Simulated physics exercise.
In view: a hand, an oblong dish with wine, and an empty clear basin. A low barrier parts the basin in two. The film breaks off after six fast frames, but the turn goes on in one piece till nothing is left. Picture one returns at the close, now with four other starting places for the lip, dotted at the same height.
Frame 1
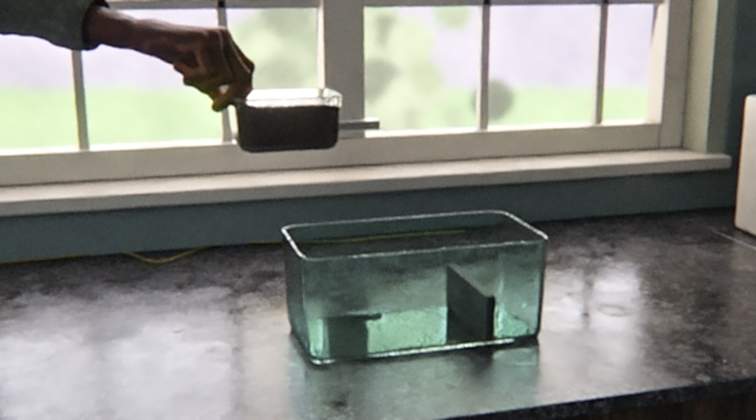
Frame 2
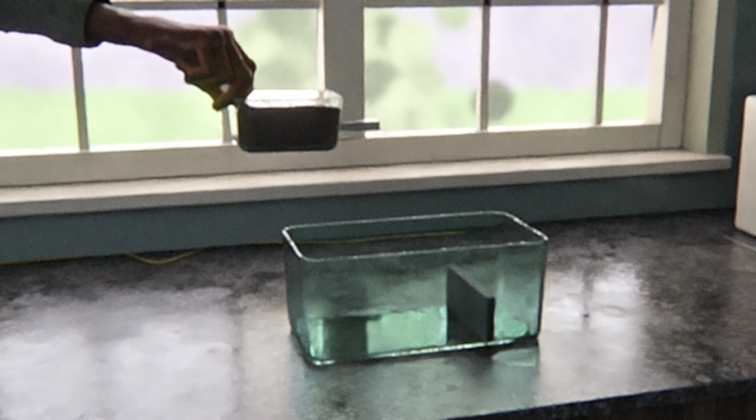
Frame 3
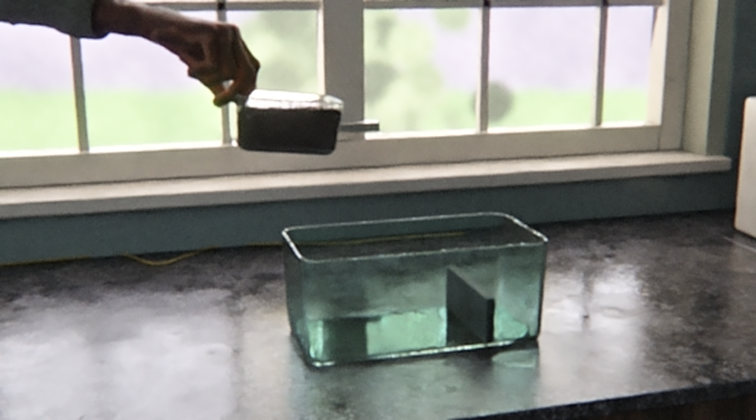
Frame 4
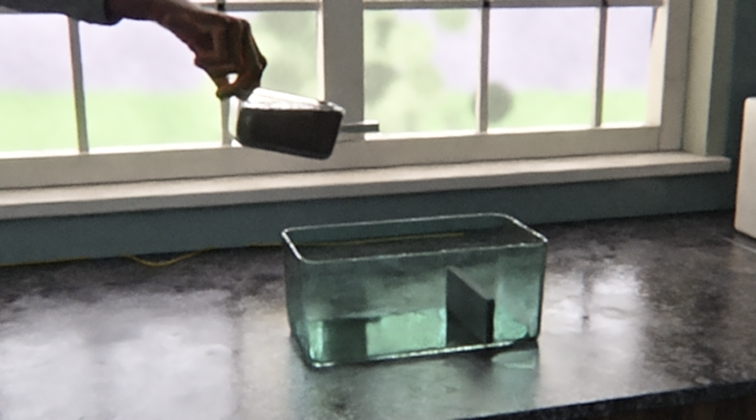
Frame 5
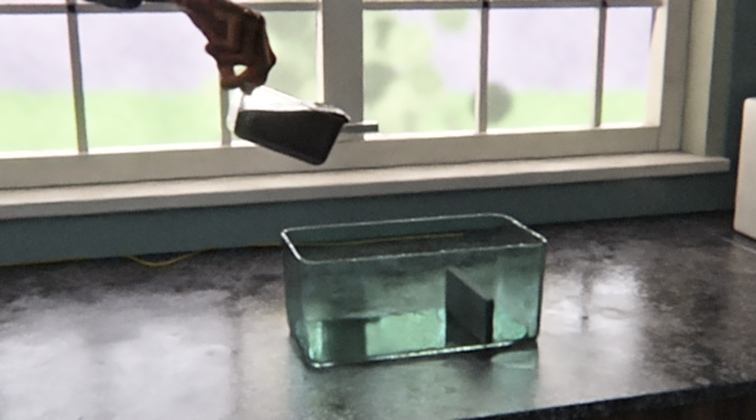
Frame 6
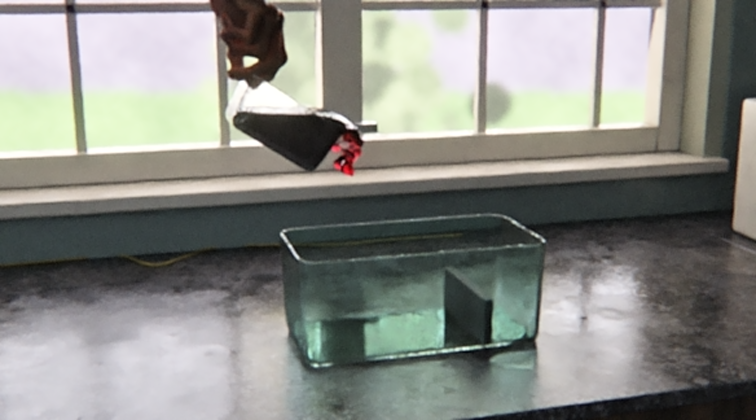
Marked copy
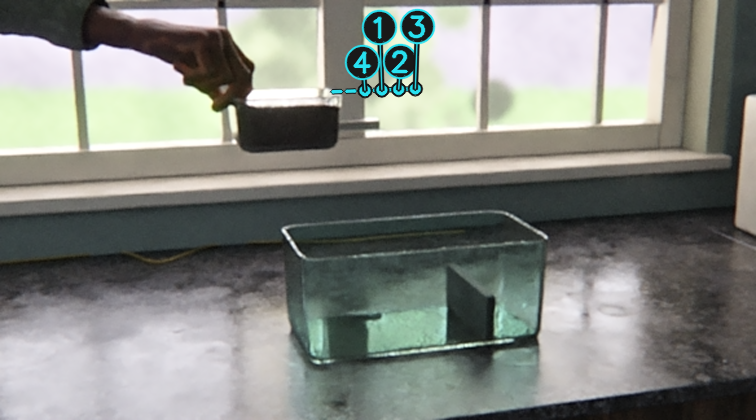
A hand held an oblong dish of dark liquid above an empty clear basin with a low barrier inside, then gradually tilted it to the right until red liquid came over the lip.
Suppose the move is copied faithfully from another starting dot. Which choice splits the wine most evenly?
Use dot 3.
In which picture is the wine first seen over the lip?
Picture 5.
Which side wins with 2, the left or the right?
The left side.
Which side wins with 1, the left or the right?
More ends on the left.
On the marked copy, 1 at (381, 90); 2 at (398, 89); 3 at (415, 88); 4 at (364, 90).
Choosing 1, about 98 % ends left of the wall and 2 % right of it.
Choosing 2, about 86 % ends left of the wall and 13 % right of it.
Choosing 3, about 48 % ends left of the wall and 51 % right of it.
Choosing 4, about 97 % ends left of the wall and 2 % right of it.
